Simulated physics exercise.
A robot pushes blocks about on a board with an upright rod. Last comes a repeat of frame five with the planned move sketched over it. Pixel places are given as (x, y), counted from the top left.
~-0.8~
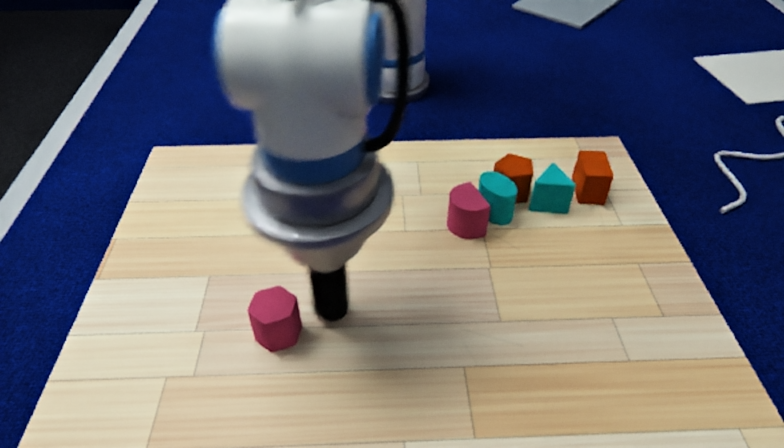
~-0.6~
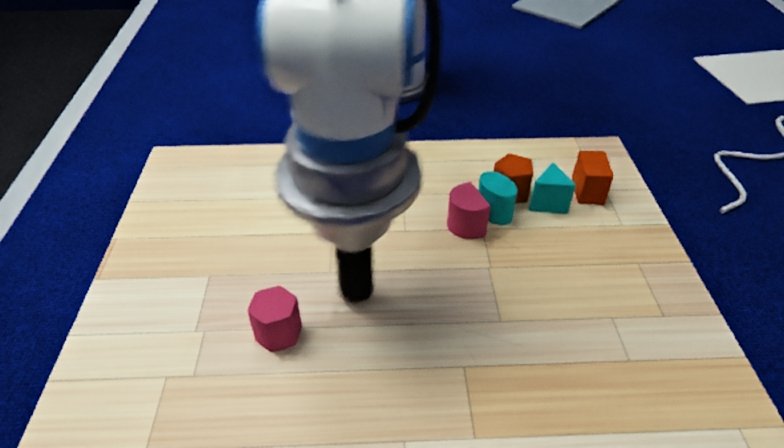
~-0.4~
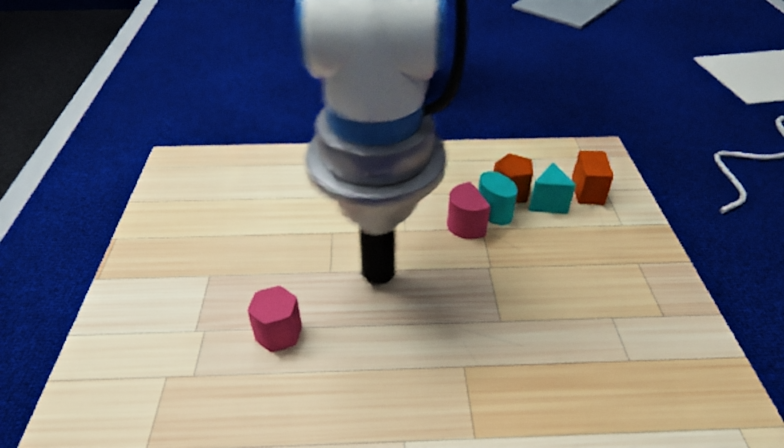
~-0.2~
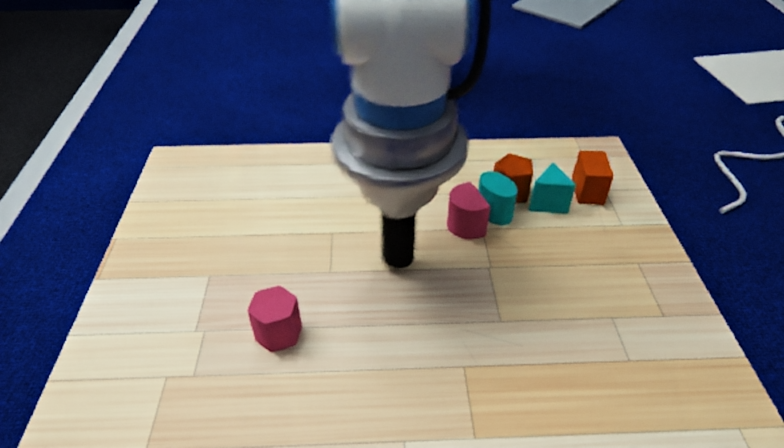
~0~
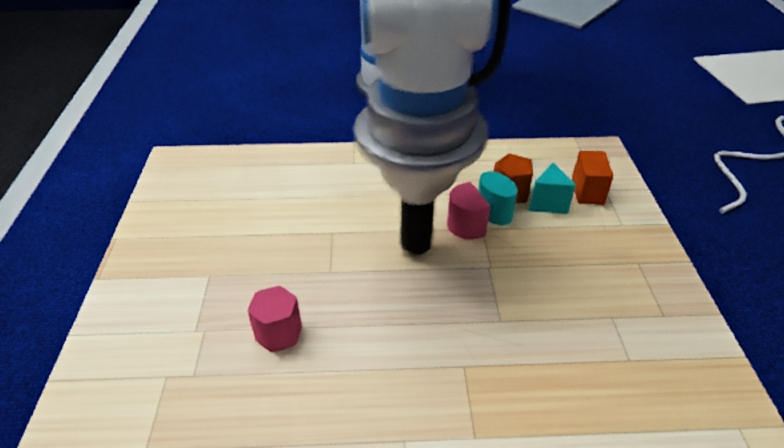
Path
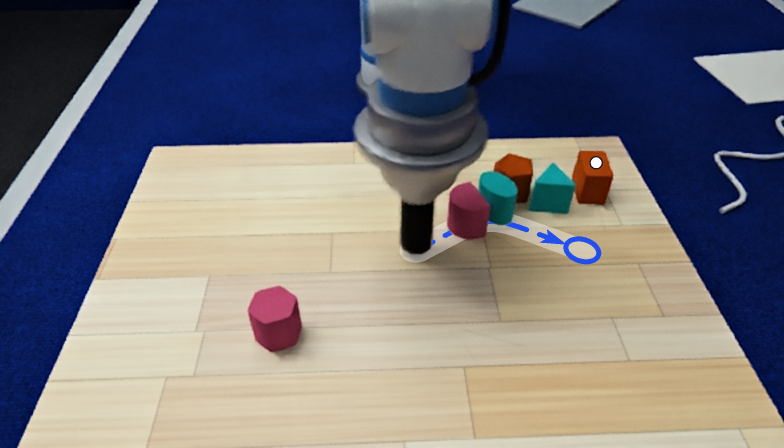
A white robot arm with a black upright rod starts just right of a lone pink hexagonal block on a wooden board. It glides steadily up and to the right, drawing near the pink half-round block at the left of a cluster of turquoise and orange pieces, while every block stays still.
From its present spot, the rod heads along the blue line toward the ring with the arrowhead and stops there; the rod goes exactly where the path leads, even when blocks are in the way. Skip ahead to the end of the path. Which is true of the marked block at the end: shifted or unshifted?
From what I can tell, it will keep its place.
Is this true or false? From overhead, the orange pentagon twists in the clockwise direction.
It is false.
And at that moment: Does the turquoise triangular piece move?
Yes - that is the case.
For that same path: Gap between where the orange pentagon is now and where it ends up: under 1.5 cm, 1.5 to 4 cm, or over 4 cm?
It gets moved over 4 cm.
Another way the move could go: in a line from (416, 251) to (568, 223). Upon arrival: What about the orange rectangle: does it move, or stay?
Left where it is.
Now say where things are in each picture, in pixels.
The first picture shows rod tip (332, 308); block tops, pink half-round block (468, 197); turquoise oval block (499, 183); orange pentagon (515, 165); turquoise triangular piece (555, 176); orange rectangle (596, 163).
The second picture shows rod (356, 289); blocks unchanged.
The third picture shows rod (378, 272); blocks unchanged.
The fourth picture shows rod (398, 257); blocks unchanged.
The fifth picture shows rod (416, 243); pink half-round block (468, 197); turquoise oval block (499, 183); orange pentagon (515, 165); turquoise triangular piece (555, 176); orange rectangle (596, 163).
Path on the board, from (416, 251) through (464, 226) and (522, 228) to (582, 250); the dot is on the orange rectangle.
What follows on the original path. One third of the way, rod (466, 218); pink half-round block (493, 184); turquoise oval block (518, 177), turned 15° clockwise; orange pentagon (529, 158), turned 25° anticlockwise.
Two thirds of the way, rod (524, 221); pink half-round block (530, 178), turned 35° anticlockwise; turquoise oval block (544, 164); orange pentagon (543, 144), turned 40° anticlockwise; turquoise triangular piece (576, 174).
At the end, rod (585, 243); pink half-round block (530, 178), turned 35° anticlockwise; turquoise oval block (544, 164); orange pentagon (543, 144), turned 40° anticlockwise; turquoise triangular piece (576, 174); orange rectangle in place.
